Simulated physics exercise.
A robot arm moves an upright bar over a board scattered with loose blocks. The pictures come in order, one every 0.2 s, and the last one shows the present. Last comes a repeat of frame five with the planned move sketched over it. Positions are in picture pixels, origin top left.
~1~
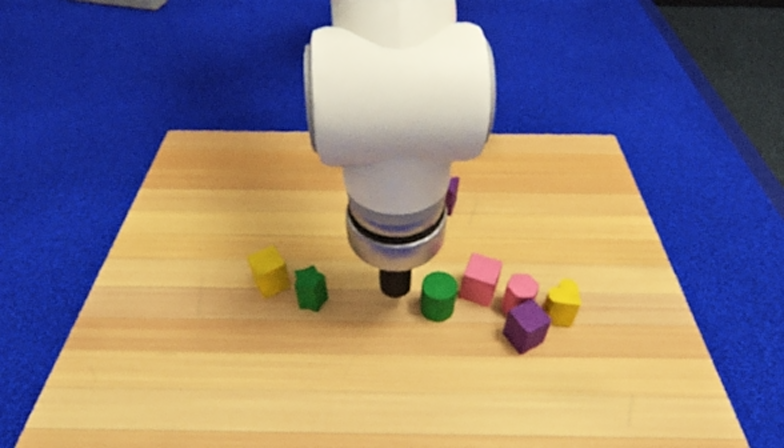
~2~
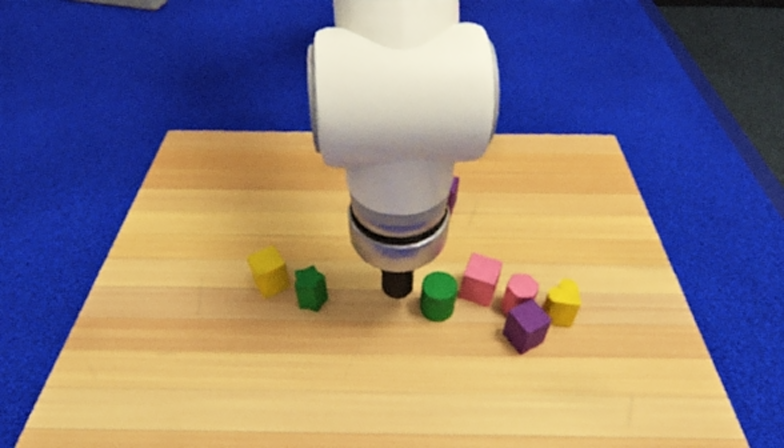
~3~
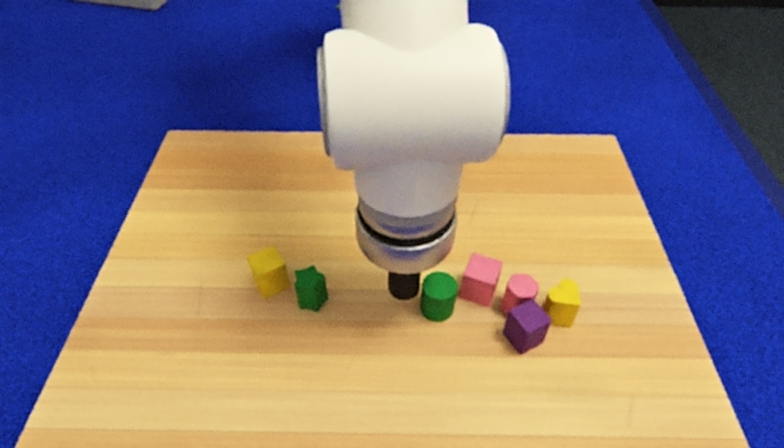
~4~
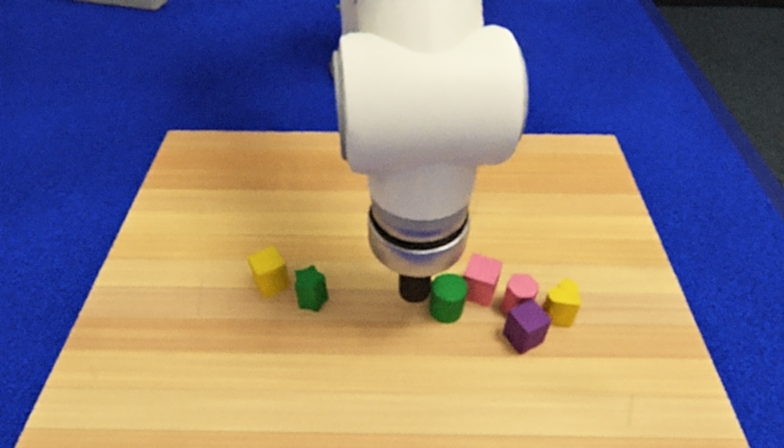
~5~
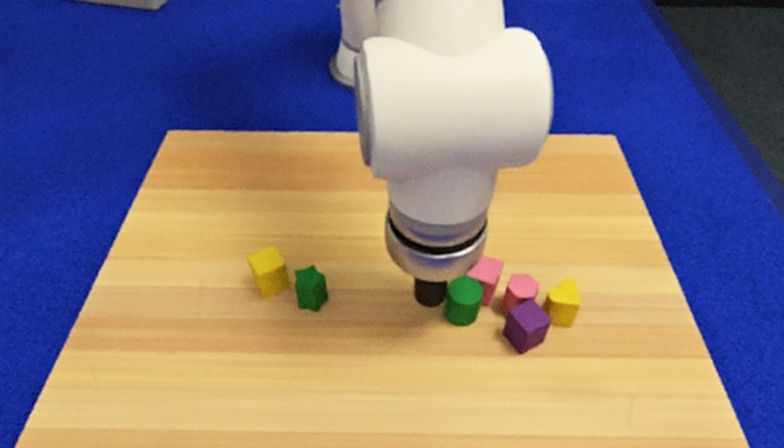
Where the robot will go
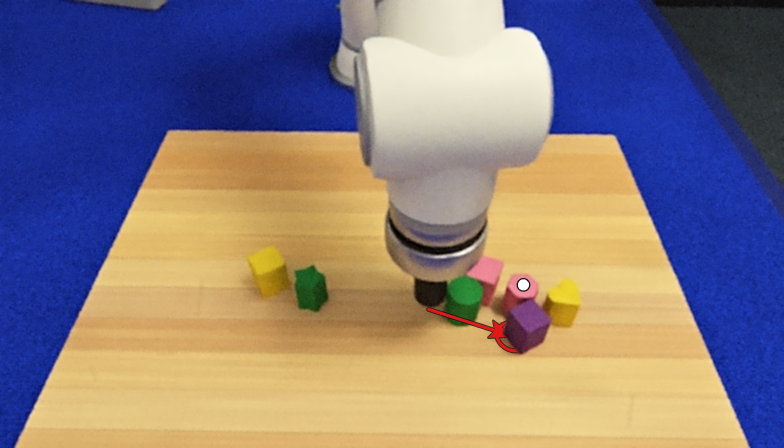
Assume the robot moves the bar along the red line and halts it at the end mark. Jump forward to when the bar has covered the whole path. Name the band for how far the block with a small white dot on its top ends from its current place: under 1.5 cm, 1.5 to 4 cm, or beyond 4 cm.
My answer is that it shifts 1.5 to 4 cm.
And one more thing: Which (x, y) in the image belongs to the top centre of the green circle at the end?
The middle of the upper face of the green circle will lie at about (549, 301) in the picture.
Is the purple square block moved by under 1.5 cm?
No, that is not how it ends up.
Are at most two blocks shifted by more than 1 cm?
Final answer: No.
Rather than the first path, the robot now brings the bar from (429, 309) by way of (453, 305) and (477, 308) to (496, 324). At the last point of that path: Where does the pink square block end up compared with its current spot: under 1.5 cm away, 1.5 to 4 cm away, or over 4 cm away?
Between 1.5 and 4 cm.
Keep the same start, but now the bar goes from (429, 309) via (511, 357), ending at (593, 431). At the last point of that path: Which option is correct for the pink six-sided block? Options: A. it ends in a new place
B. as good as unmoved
Answer: A.
The line goes from (429, 309) to (513, 336); the dot is on the pink six-sided block.
The first path, step by step. Halfway along, bar at (473, 308); green circle at (510, 300); pink six-sided block at (533, 283); purple square block at (539, 320).
At the end, bar at (518, 322); green circle at (549, 301); pink six-sided block at (546, 275), turned 50° anticlockwise; purple square block at (561, 330), turned 20° clockwise; yellow heart block at (579, 289), turned 15° clockwise.
